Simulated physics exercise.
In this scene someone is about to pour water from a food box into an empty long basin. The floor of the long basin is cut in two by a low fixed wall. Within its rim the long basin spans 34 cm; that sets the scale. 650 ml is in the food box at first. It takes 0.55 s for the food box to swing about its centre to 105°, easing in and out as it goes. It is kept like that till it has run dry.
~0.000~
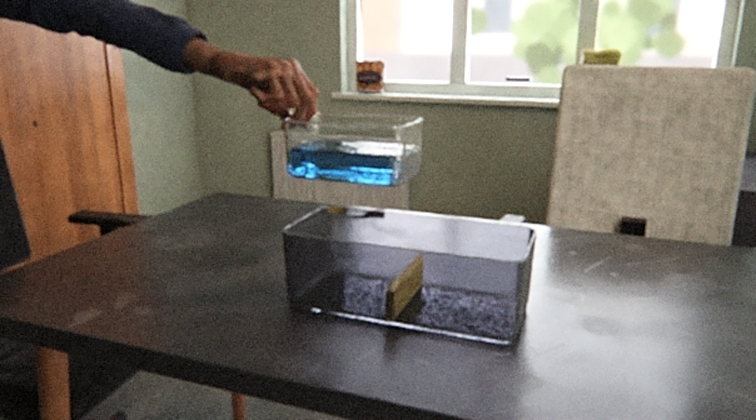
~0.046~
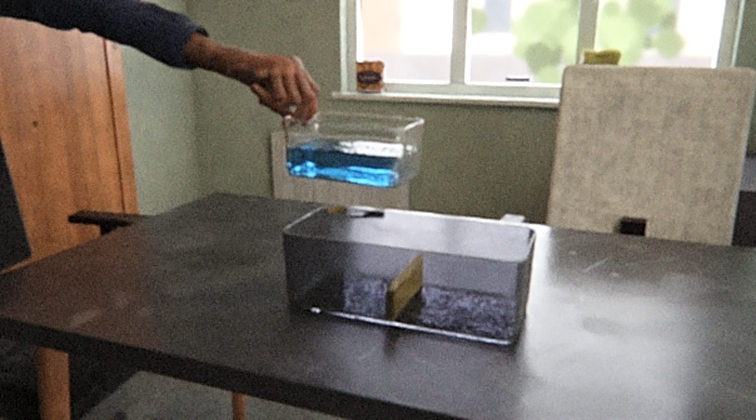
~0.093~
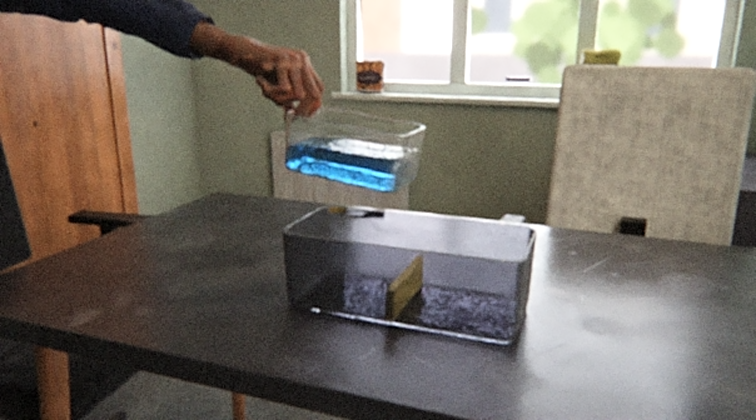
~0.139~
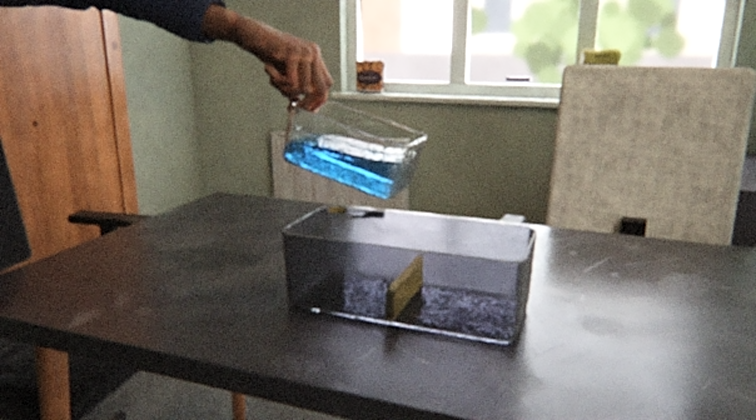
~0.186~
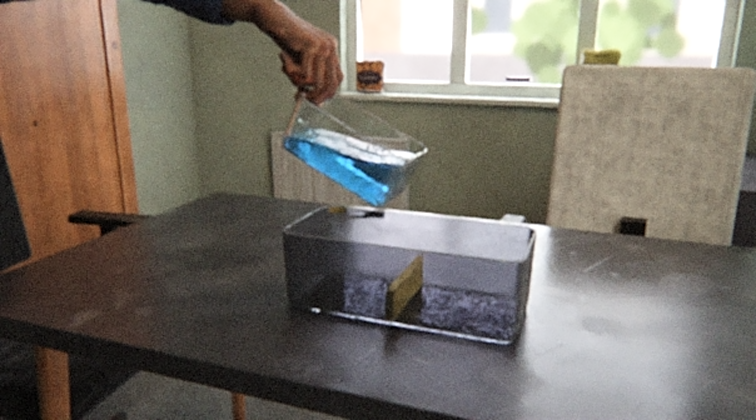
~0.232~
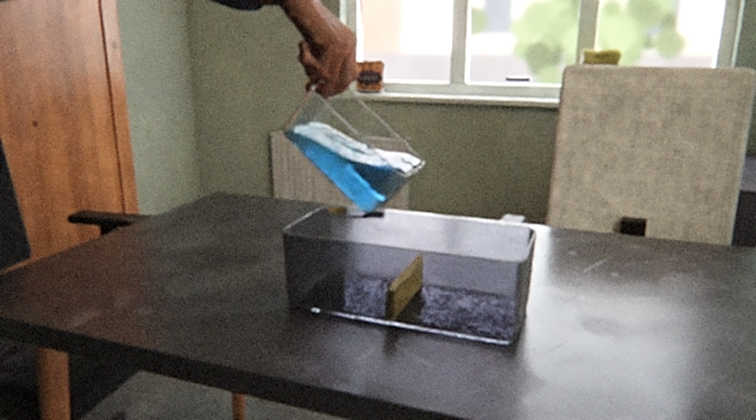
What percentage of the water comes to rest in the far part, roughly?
68 %.
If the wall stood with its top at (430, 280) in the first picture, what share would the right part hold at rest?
Around 40 %, I'd say.
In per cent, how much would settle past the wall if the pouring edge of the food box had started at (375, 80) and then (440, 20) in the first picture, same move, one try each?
I'd say 35 percent on the first go, 80 percent on the next.
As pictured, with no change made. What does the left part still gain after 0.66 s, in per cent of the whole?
Near 12 percent, give or take.
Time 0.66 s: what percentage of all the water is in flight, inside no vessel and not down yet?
Around 6 per cent of the liquid is in flight.
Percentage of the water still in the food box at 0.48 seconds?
Still held: Roughly 14 % of the total.
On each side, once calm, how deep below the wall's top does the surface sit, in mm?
Left roughly 38 mm; right roughly 28 mm.
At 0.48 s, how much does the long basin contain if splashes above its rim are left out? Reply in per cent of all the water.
Around 60 percent.
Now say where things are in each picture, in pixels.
In the first frame, tilt 0°; pouring edge (413, 124); surface from (303, 144) to (412, 151); the long basin's rim runs from (303, 219) to (531, 245); the wall's top is at (406, 273).
In the second frame, tilt 2°; pouring edge (414, 126); surface from (303, 143) to (412, 152).
In the third frame, tilt 7°; pouring edge (416, 133); surface from (302, 141) to (412, 155).
In the fourth frame, tilt 16°; pouring edge (418, 143); surface from (302, 138) to (412, 157).
In the fifth frame, tilt 27°; pouring edge (418, 156); surface from (300, 132) to (413, 160).
In the sixth frame, tilt 40°; pouring edge (415, 171); surface from (301, 125) to (416, 165).
By 0.48 s the tilt is 100° and 14 per cent is still to pour, 4 is left of the wall and 56 right of it.
By 0.66 s the tilt is 105° and 3 per cent is still to pour, 19 is left of the wall and 72 right of it.
By 0.85 s the tilt is 105° and 0 per cent is still to pour, 28 is left of the wall and 70 right of it.
By 1.05 s the tilt is 105° and 0 per cent is still to pour, 30 is left of the wall and 68 right of it.
At rest 31 per cent lies left of the wall, 68 right of it and 1 outside.
